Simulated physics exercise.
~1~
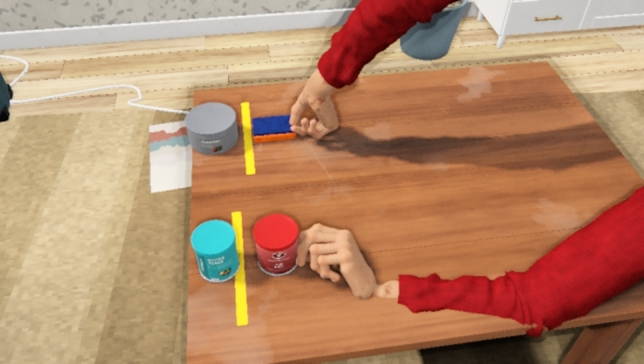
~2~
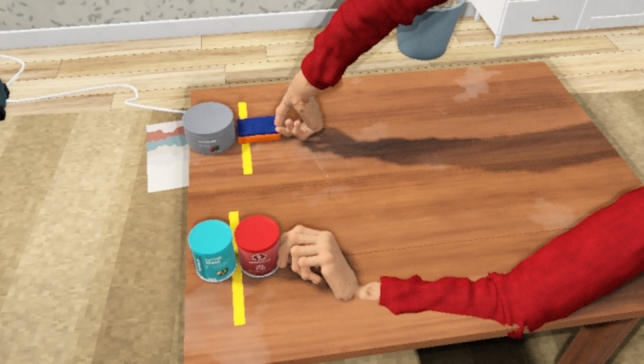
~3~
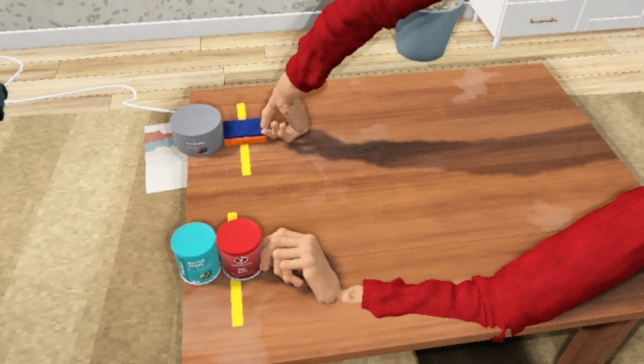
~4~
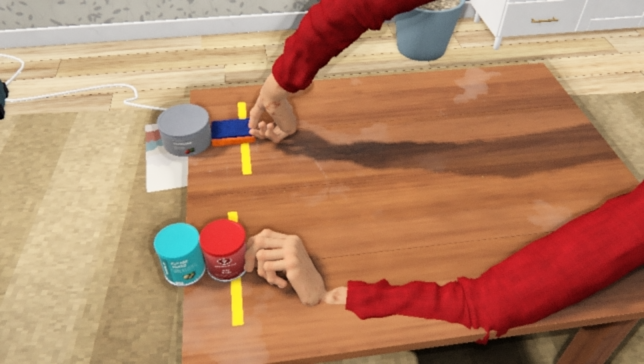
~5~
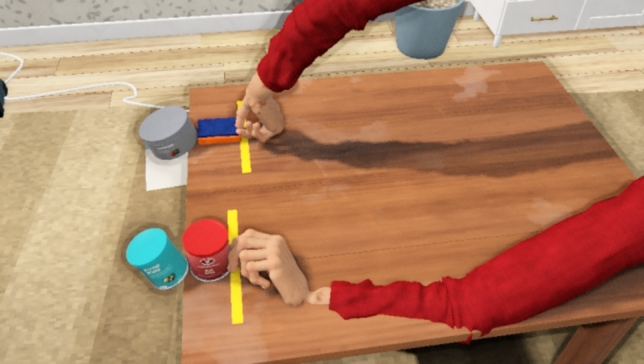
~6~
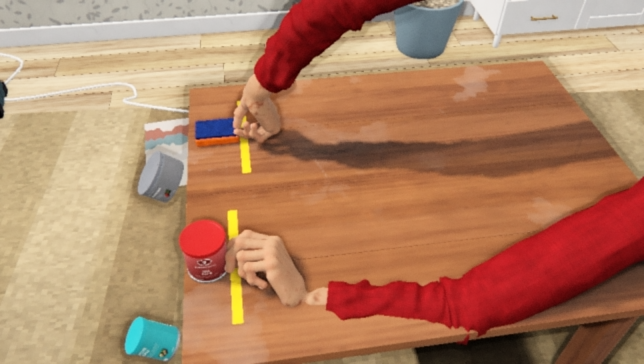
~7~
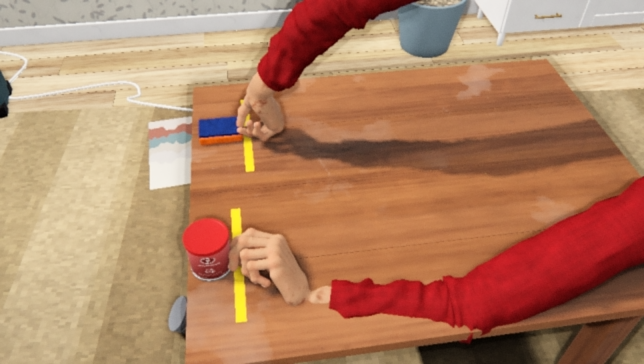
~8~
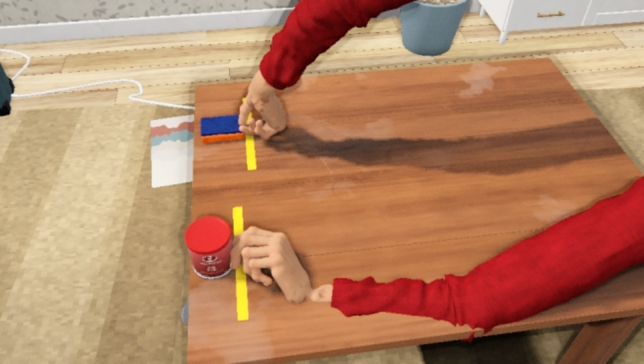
Two red-sleeved arms slowly pushed a blue and orange sponge and a red pot left across a wooden table, shoving a grey tub and a turquoise pot over the edge, while the sponge and red pot stayed on top.
